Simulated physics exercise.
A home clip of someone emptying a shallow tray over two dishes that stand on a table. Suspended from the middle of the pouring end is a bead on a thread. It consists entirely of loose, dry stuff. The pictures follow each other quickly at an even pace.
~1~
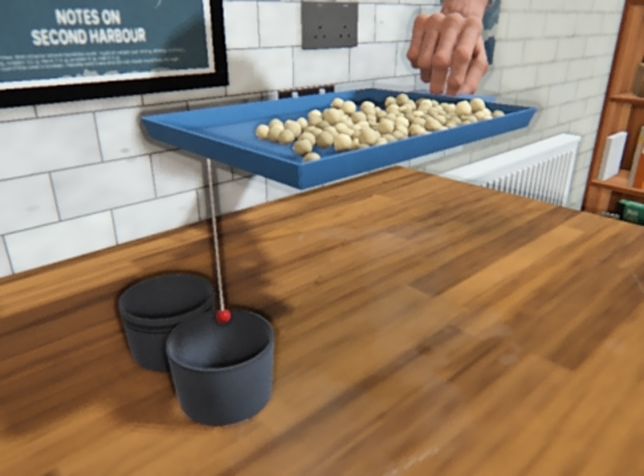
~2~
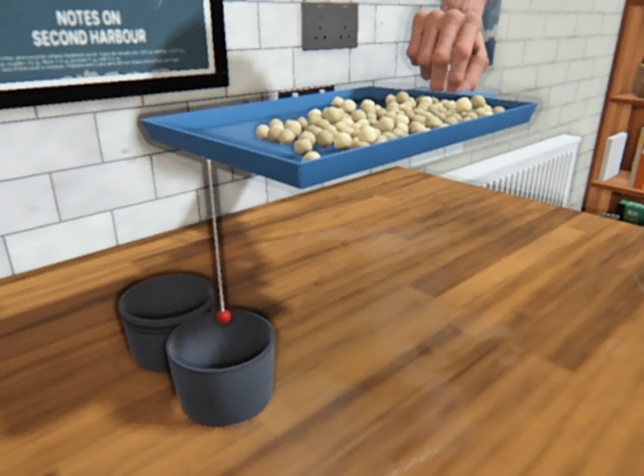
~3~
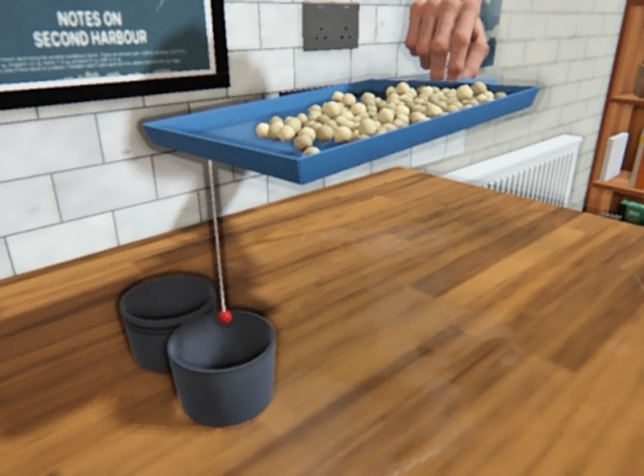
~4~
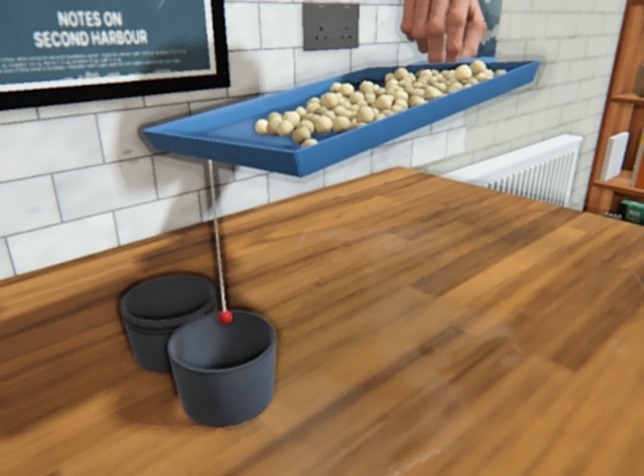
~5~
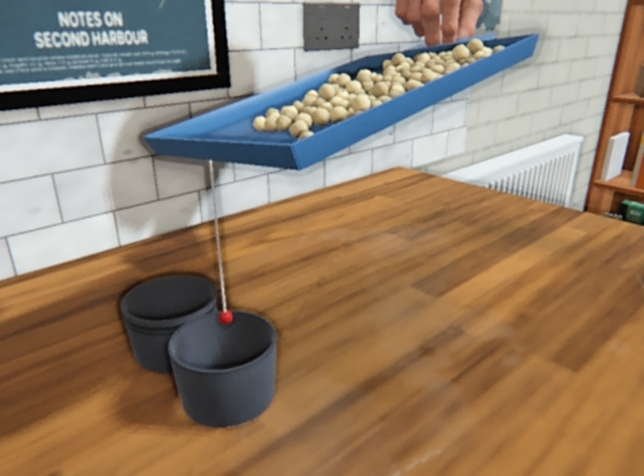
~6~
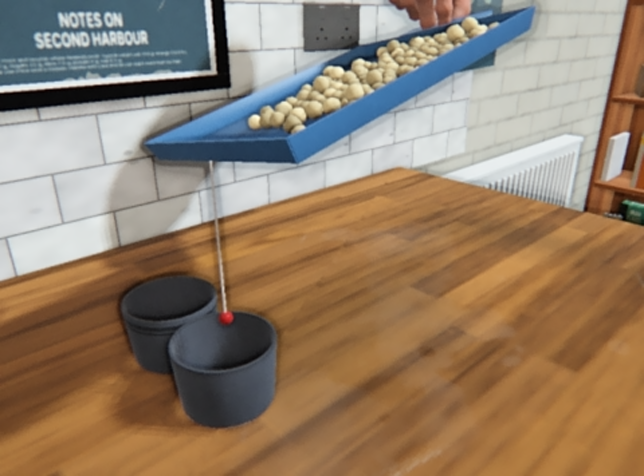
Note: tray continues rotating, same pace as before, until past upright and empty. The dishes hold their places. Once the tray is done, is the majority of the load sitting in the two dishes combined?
Yes, the majority is there.
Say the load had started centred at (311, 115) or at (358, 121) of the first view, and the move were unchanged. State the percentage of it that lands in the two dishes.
That would be 70 per cent, and then 70 per cent.
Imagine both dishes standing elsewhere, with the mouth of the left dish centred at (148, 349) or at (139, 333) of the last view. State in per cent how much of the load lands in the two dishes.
The first position comes out at 0 per cent, the other at 10 per cent.
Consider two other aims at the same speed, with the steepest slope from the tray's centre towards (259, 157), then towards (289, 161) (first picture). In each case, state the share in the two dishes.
Around 0 per cent first, around 0 per cent next.
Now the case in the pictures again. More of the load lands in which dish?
It turns out to be the left-positioned one.
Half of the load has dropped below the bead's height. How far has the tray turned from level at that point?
Roughly 90 degrees at that moment.
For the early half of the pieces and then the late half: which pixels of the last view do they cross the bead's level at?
(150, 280), then (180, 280).
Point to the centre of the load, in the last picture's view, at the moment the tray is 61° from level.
The middle of the load sits near (190, 138).
Just after the last frame, tray tipped steeply; the larger part on the tray; just a few in the left dish; just a few outside both; about a tenth in the air.
A moment on, tray tipped right over; about a tenth on the tray; roughly half in the left dish; roughly a quarter outside both; about a tenth in the air.
Further on, tray tipped past a quarter turn; just a few in the right dish; roughly two thirds in the left dish; roughly a third outside both.
When it is over, tray tipped past a quarter turn; just a few in the right dish; roughly two thirds in the left dish; roughly a third outside both.
